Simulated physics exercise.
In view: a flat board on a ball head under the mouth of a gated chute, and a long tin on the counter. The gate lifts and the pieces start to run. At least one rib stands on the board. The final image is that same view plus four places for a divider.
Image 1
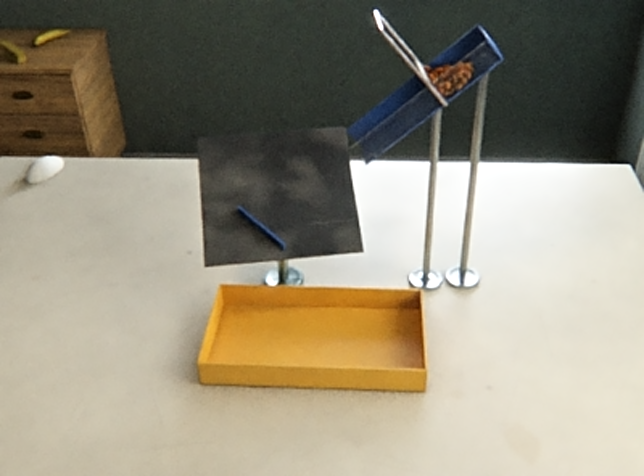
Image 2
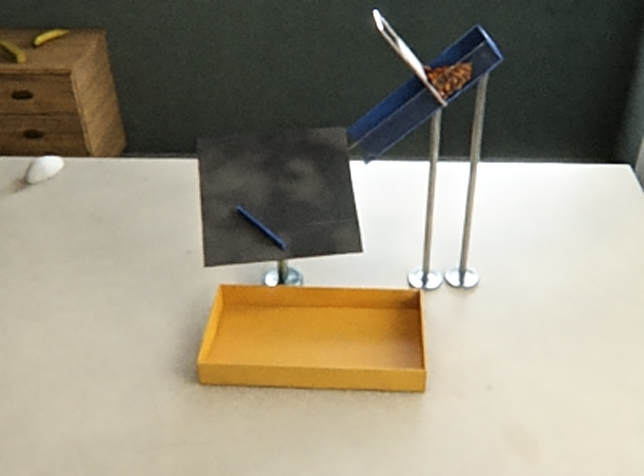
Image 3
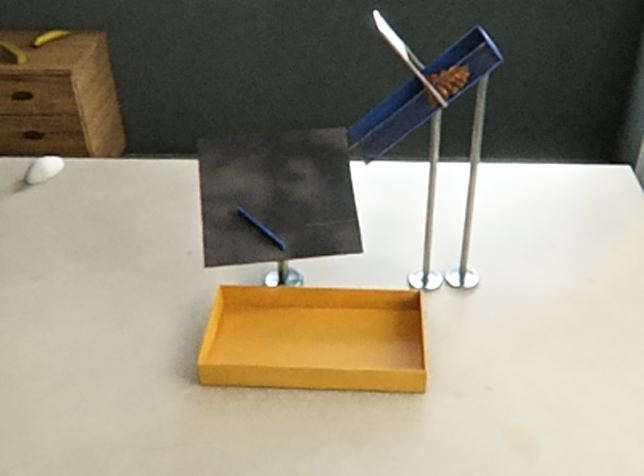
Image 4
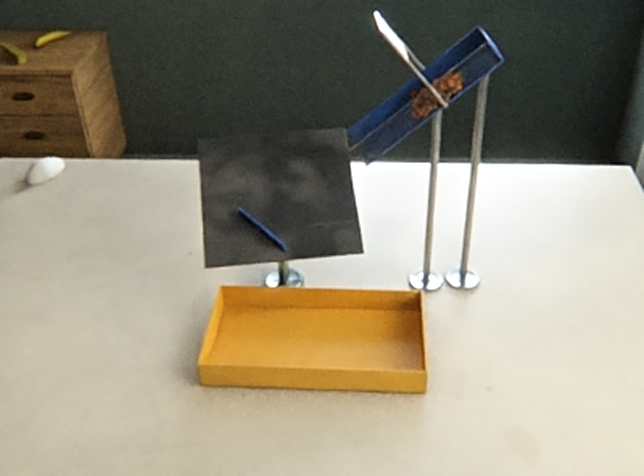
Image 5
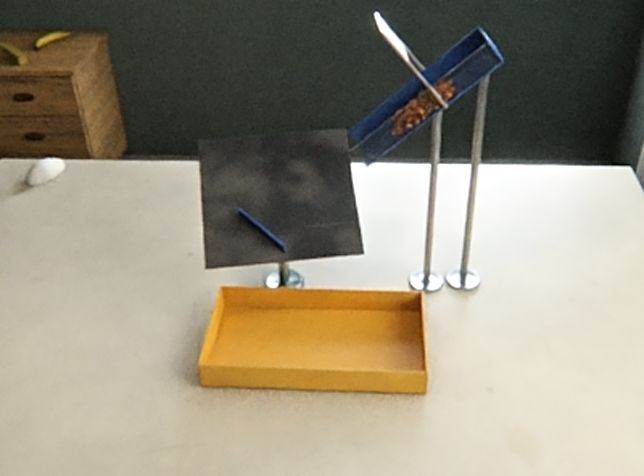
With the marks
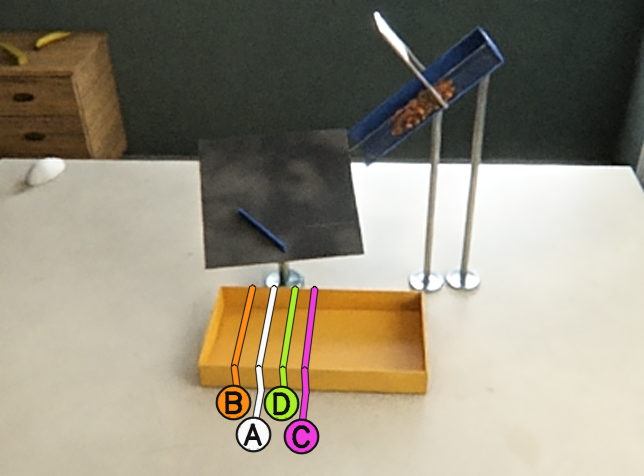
On the counter, brown pieces slide down a blue chute after its gate lifts.
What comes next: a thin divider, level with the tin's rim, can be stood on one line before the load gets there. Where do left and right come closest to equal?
The answer is line C.
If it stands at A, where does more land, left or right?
More lands on the right.
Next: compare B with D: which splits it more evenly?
D it is.
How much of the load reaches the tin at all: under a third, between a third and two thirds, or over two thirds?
It is over two thirds.
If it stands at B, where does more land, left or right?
The right side.
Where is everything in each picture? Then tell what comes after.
Load behind the gate near (449, 74), bits of cat kibble; lip of the chute near (364, 156), sloping fairly steeply, in the first frame.
Middle of the board near (278, 193), tilted fairly steeply; middle of its low edge near (285, 259); of its high edge near (271, 132), in the second frame.
Front corners of the tin near (198, 363) and (426, 371), empty; front of the load near (427, 92), in the third frame.
Middle of the load near (436, 89); its front near (416, 115), close to a third of the way to the lip; rib from (239, 208) to (285, 245), in the fourth frame.
Middle of the load near (426, 105); its front near (396, 132), close to half of the way to the lip, in the fifth frame.
On the marked copy, line A crosses the front rim at (258, 367); line B crosses the front rim at (234, 366); line C crosses the front rim at (304, 368); line D crosses the front rim at (282, 367).
If A is chosen, of what is caught, only a few on the left of the divider, all but a few on the right.
If B is chosen, of what is caught, none at all on the left of the divider, the whole lot on the right.
If C is chosen, of what is caught, close to half on the left of the divider, close to half on the right.
If D is chosen, of what is caught, a small share on the left of the divider, the bulk on the right.
